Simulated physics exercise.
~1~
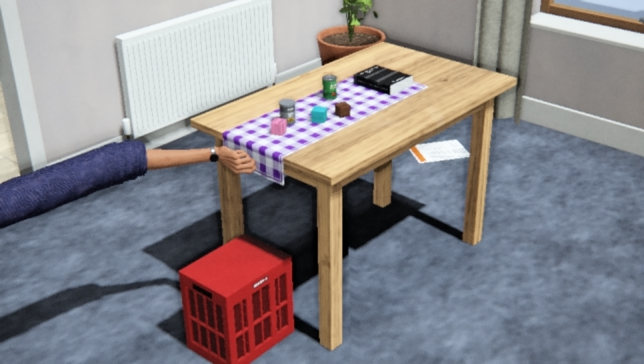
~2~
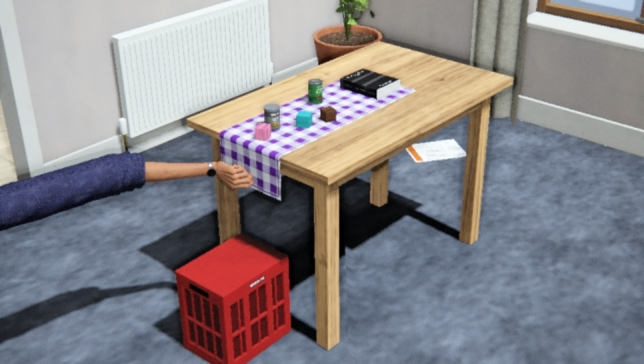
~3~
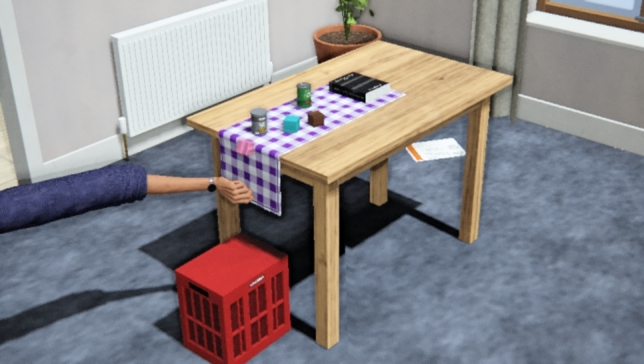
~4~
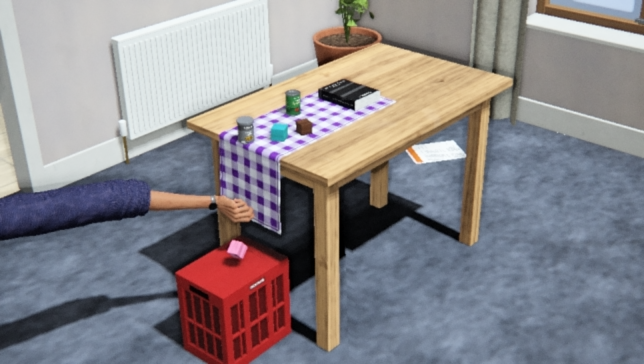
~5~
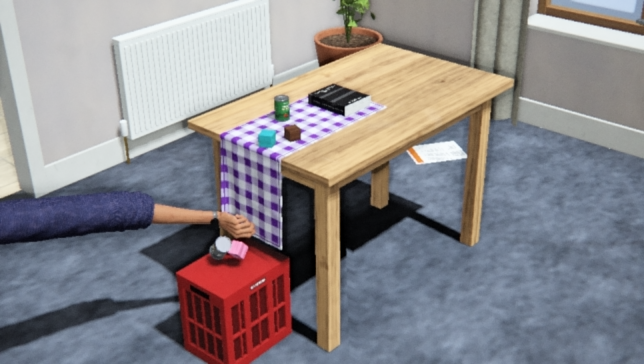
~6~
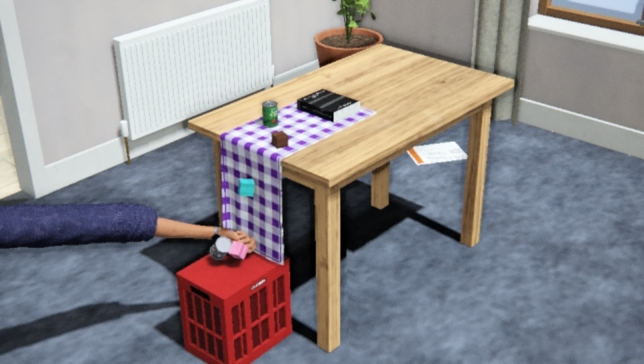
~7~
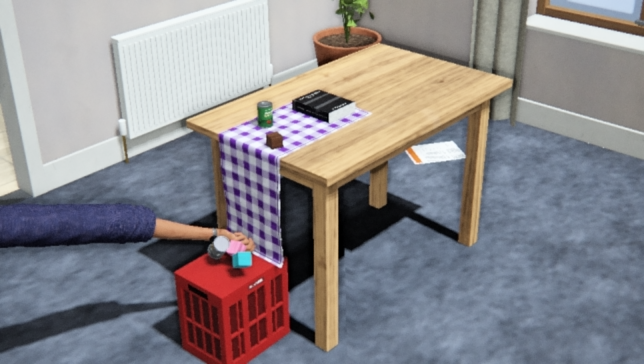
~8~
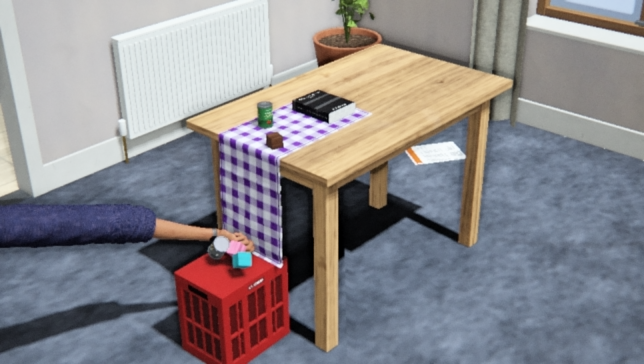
In a room with a radiator, a hand draws a purple checked cloth down over a wooden table's edge toward a red crate, and a pink cube, a grey can and a turquoise cube drop onto the crate in turn, while a brown cube, green can and book remain on the table.
